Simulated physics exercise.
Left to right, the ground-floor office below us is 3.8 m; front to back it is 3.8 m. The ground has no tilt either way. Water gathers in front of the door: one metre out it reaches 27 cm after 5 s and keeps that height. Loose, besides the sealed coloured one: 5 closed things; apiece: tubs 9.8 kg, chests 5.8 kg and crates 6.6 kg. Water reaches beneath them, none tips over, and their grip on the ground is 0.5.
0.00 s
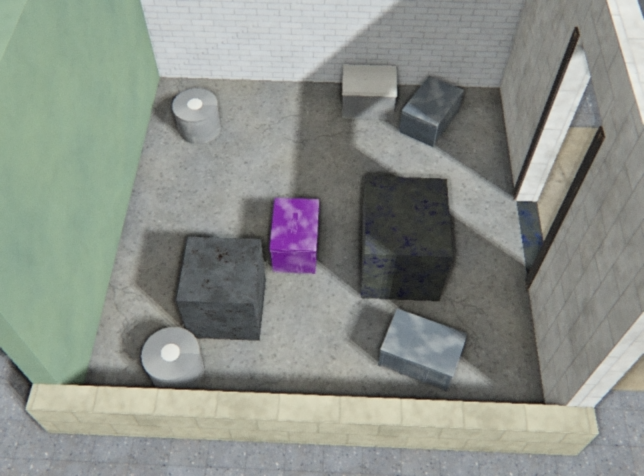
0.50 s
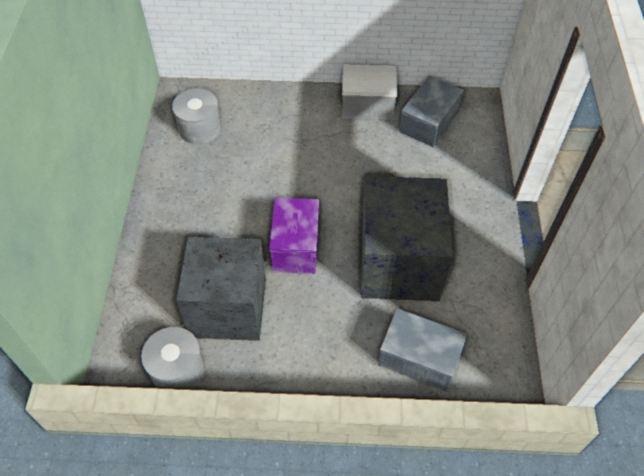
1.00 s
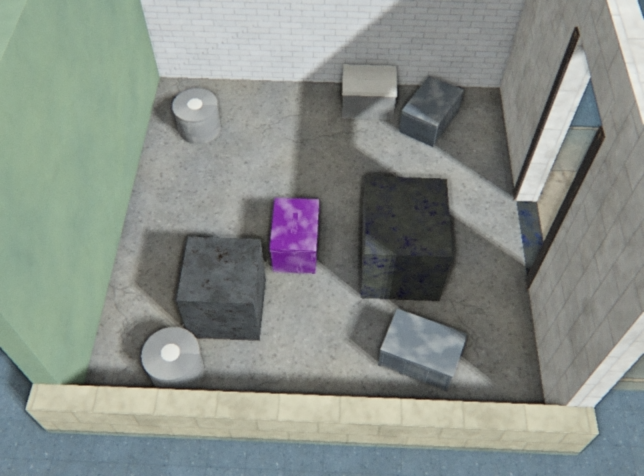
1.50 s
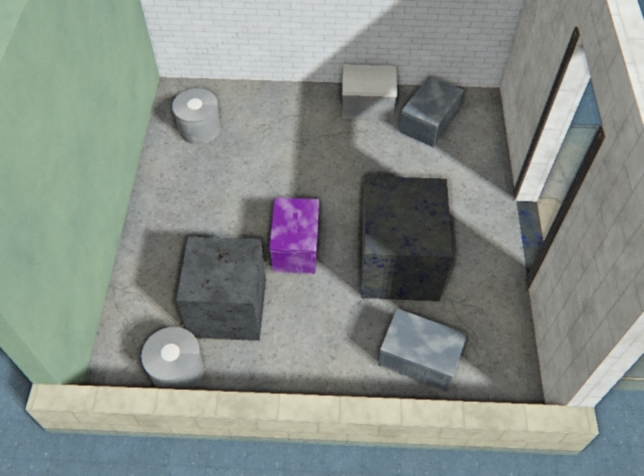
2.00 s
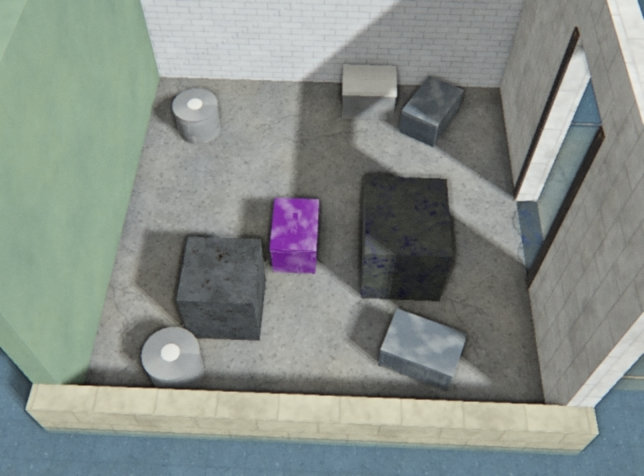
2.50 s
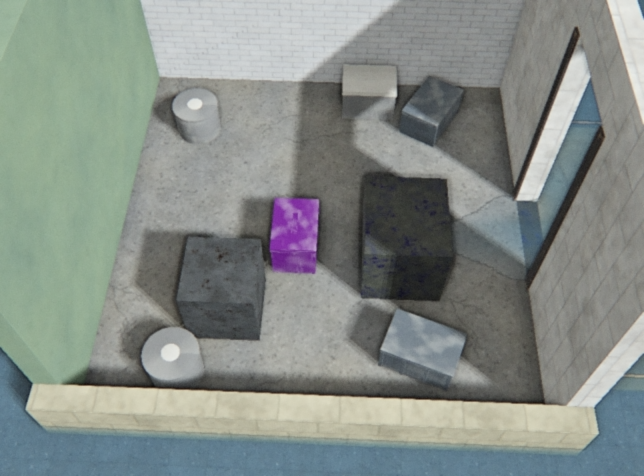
At first, a purple box, several grey blocks and two pale cylinders sit on the dry floor of a roofless room. Bluish water spreads over the paving outside and gathers by the opening on the right, then a thin sheet slips inside across the floor, while none of the objects move.
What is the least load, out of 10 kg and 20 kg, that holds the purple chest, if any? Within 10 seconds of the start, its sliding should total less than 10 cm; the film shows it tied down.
Only the heavier one succeeds.
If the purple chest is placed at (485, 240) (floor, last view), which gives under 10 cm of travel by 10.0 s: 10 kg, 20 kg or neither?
Result: Both fail.
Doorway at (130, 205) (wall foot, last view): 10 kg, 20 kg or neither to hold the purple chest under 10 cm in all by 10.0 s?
Under that change no listed mass suffices.
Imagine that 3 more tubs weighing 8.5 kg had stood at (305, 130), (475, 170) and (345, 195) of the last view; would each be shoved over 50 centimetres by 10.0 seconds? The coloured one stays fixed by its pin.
The first comes out above the threshold, the second below the threshold, the third above the threshold.
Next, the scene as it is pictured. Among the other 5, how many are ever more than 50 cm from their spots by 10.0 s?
It adds up to 4.
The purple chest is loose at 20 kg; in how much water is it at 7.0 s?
Depth: Approx. 1 cm.
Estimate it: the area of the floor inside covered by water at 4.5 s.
The covered patch comes to about 5.5 m2.
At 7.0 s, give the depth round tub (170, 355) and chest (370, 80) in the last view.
First roughly 2 cm, second roughly 7 cm.
After 3.5 s the purple chest would be 0 cm from its start with 10 kg and 0 cm from its start with 20 kg; 0 cm of water round it then.
After 4.5 s the purple chest would be 0 cm from its start with 10 kg and 0 cm from its start with 20 kg; 1 cm of water round it then.
After 7.0 s the purple chest would be 0 cm from its start with 10 kg and 0 cm from its start with 20 kg; 1 cm of water round it then.
After 10.0 s the purple chest would be 32 cm from its start with 10 kg and 0 cm from its start with 20 kg; 5 cm of water round it then.
